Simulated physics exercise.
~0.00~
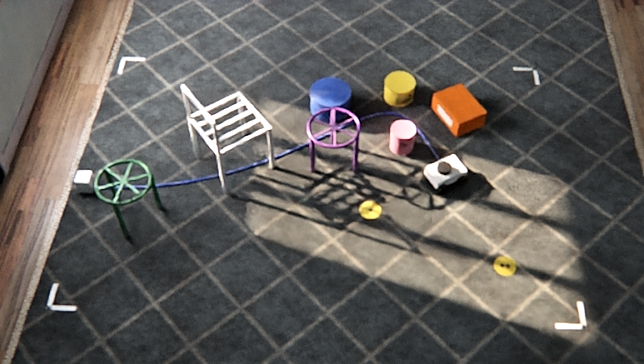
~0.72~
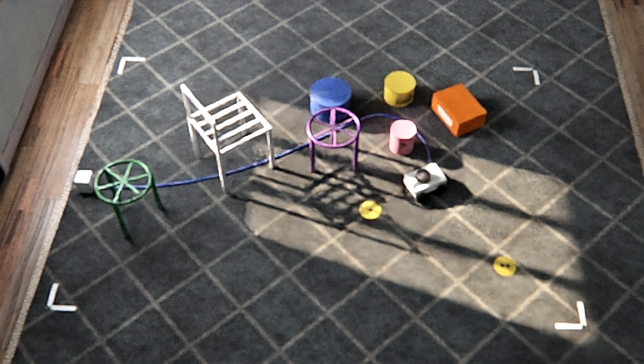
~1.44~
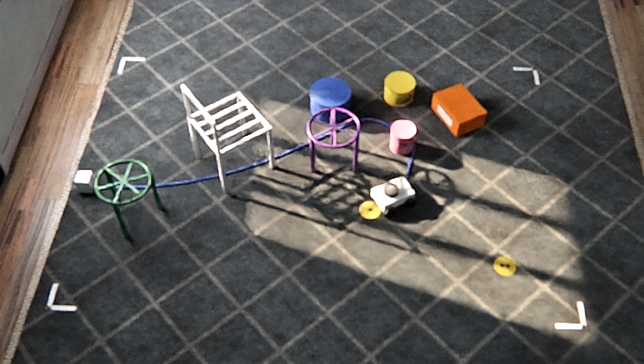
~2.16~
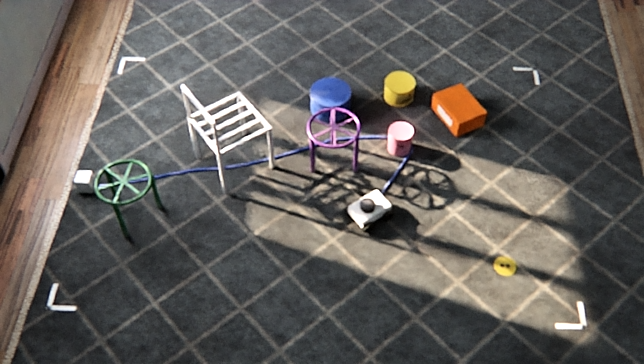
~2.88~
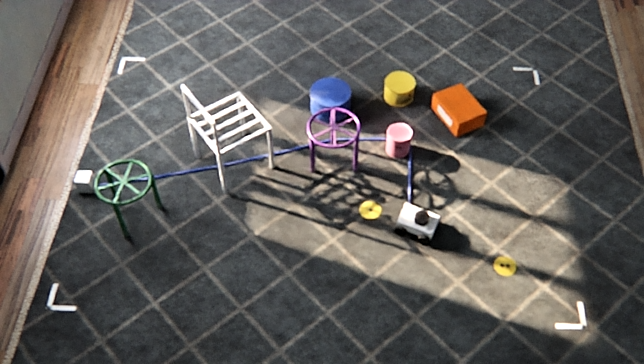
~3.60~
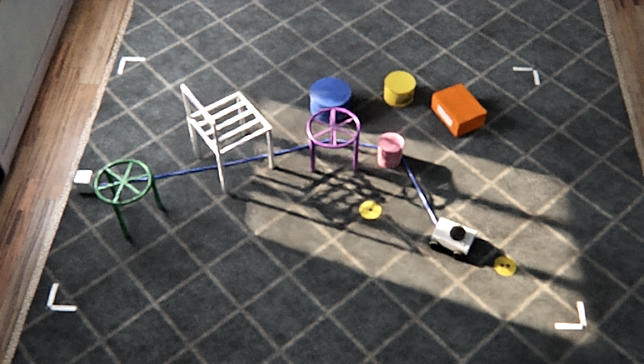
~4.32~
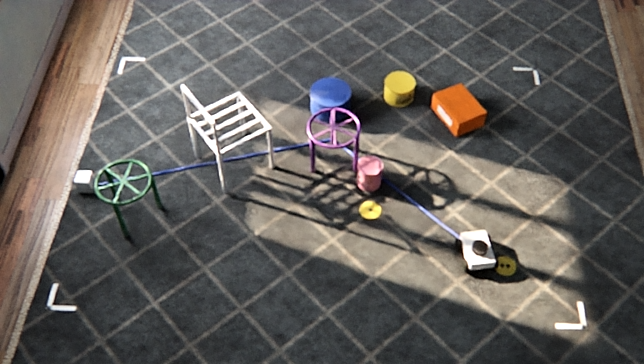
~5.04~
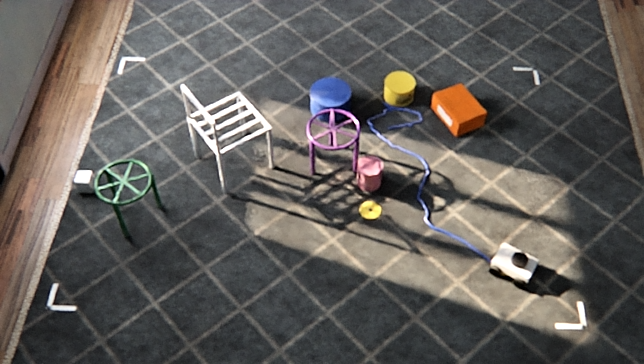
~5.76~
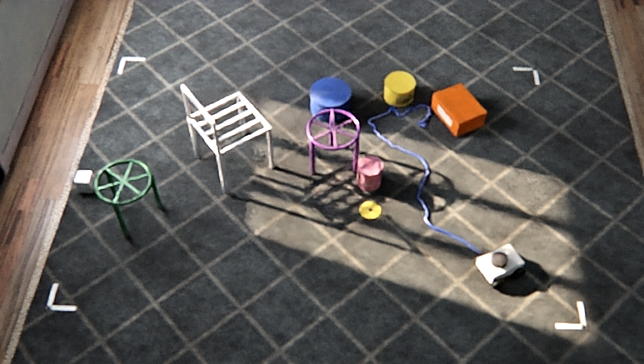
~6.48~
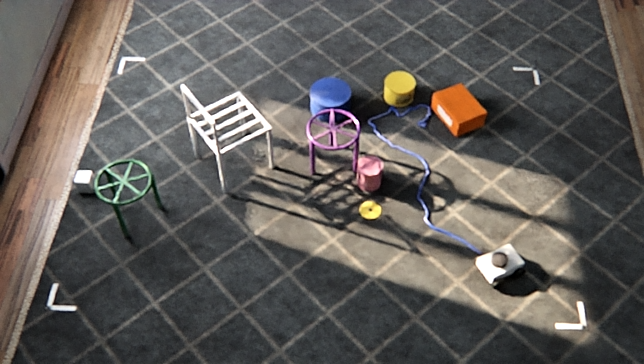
On a sunlit grey rug, a small white cart towing a blue cord drags a pink bucket, pulls the cord loose and stops.
